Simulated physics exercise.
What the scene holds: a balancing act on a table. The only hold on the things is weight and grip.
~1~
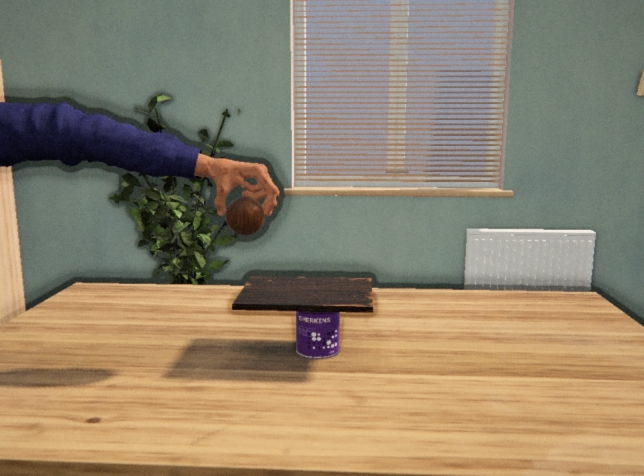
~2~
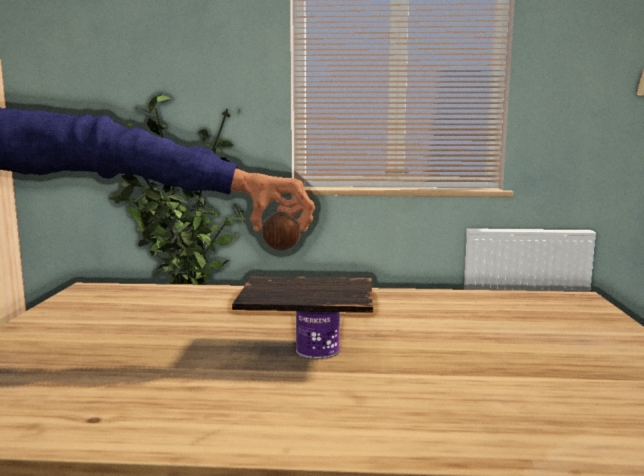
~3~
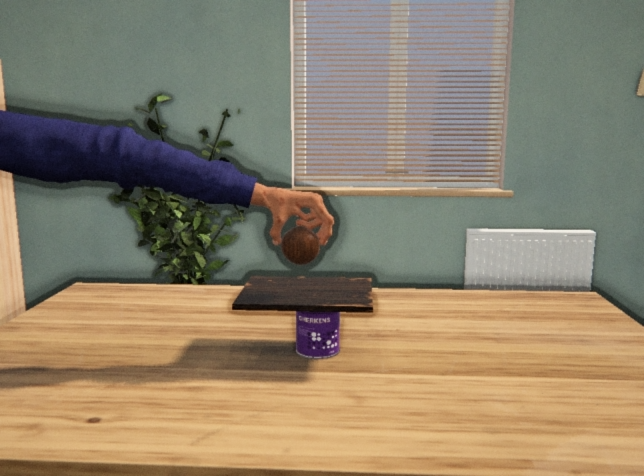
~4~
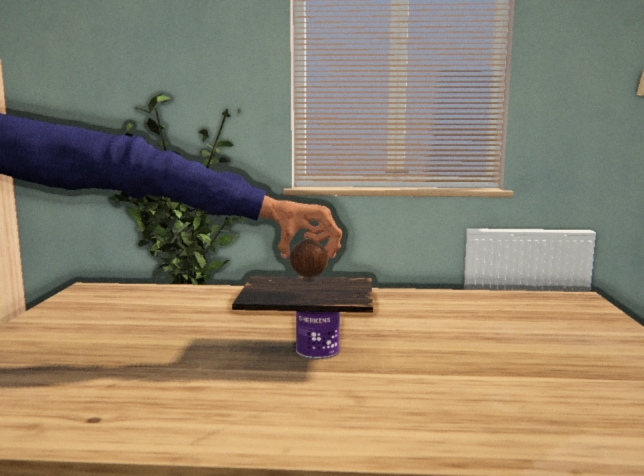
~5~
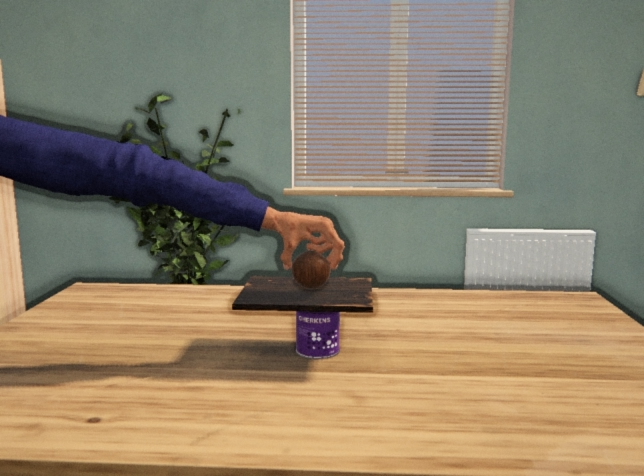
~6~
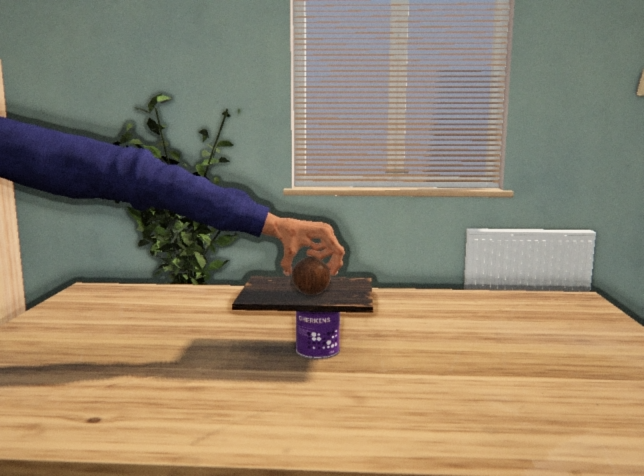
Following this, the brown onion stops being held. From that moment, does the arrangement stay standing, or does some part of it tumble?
It will support the load.
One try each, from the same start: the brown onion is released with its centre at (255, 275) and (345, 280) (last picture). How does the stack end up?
Result of try one is that it tips over, and of try two that it stays stable.
Then, 0.40 s on from there, no change.
Then, 1.10 s on from there, brown onion resting near (311, 276).
In the end, all 3 unmoved. At the end, from the last picture's camera, brown onion near (311, 276). The stack holds.
